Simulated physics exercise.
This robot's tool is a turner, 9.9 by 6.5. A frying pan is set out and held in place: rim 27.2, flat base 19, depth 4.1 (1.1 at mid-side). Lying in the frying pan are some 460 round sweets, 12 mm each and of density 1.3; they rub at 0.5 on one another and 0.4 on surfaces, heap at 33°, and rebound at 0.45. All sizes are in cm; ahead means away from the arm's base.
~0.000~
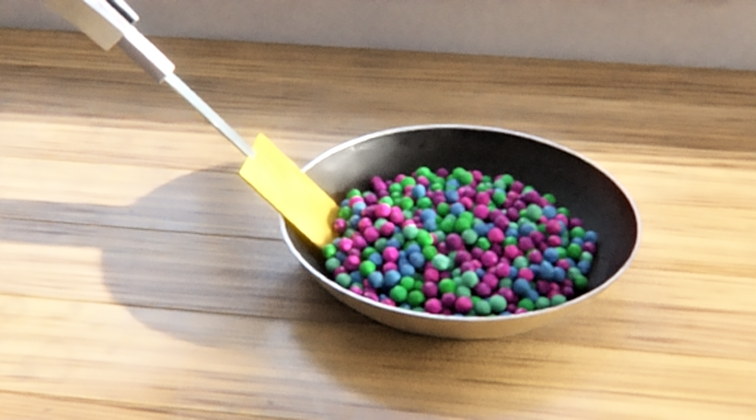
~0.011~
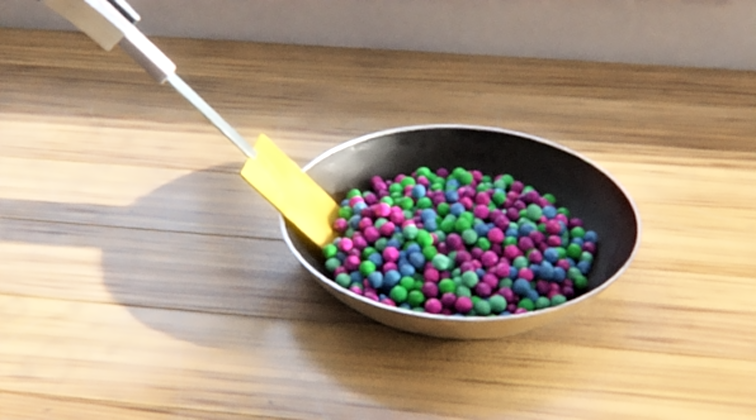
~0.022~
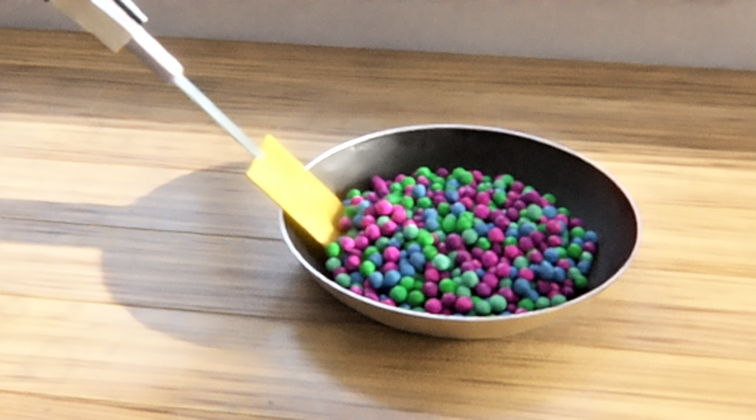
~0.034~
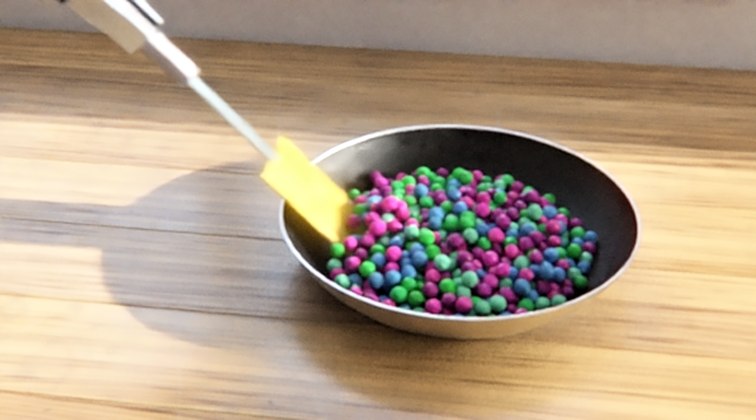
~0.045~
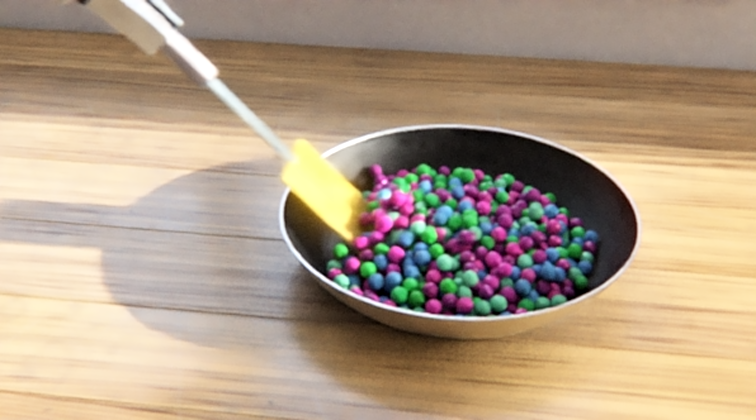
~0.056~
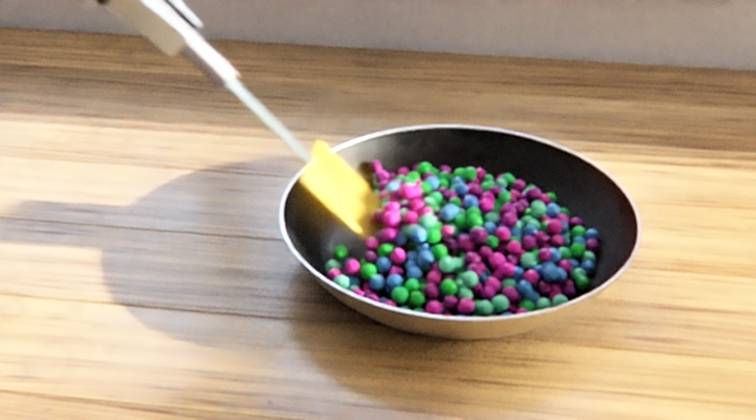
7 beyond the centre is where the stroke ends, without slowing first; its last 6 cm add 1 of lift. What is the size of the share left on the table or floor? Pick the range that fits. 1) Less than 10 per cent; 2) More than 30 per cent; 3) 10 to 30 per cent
The answer is 3.
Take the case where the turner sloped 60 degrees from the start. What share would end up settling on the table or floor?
Then about 15 per cent.
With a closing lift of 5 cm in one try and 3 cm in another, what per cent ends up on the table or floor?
First try around 15 percent, second try around 20 percent.
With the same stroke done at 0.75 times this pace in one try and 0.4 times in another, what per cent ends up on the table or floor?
I'd expect close to 5 and then close to 0 percent.
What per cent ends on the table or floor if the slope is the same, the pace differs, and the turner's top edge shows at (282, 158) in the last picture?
I'd say around 0 per cent.
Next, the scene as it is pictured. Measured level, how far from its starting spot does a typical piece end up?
Somewhere around 4 centimetres, I'd say.
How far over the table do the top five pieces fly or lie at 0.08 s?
Roughly 6 cm.
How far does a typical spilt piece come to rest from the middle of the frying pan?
Roughly 26 cm.
By 0.08 s, sloping 46°, highest piece 7 above the table; 461 in the frying pan.
By 0.11 s, sloping 46°, highest piece 8 above the table; 461 in the frying pan.
By 0.32 s, sloping 46°, highest piece 6 above the table; 387 in the frying pan, 64 on the table or floor, 10 on the blade or in flight.
By 1.38 s, sloping 46°, highest piece 4 above the table; 386 in the frying pan, 75 on the table or floor.
Final count, 386 in the frying pan, 75 on the table or floor. That is 16 % on the table or floor.
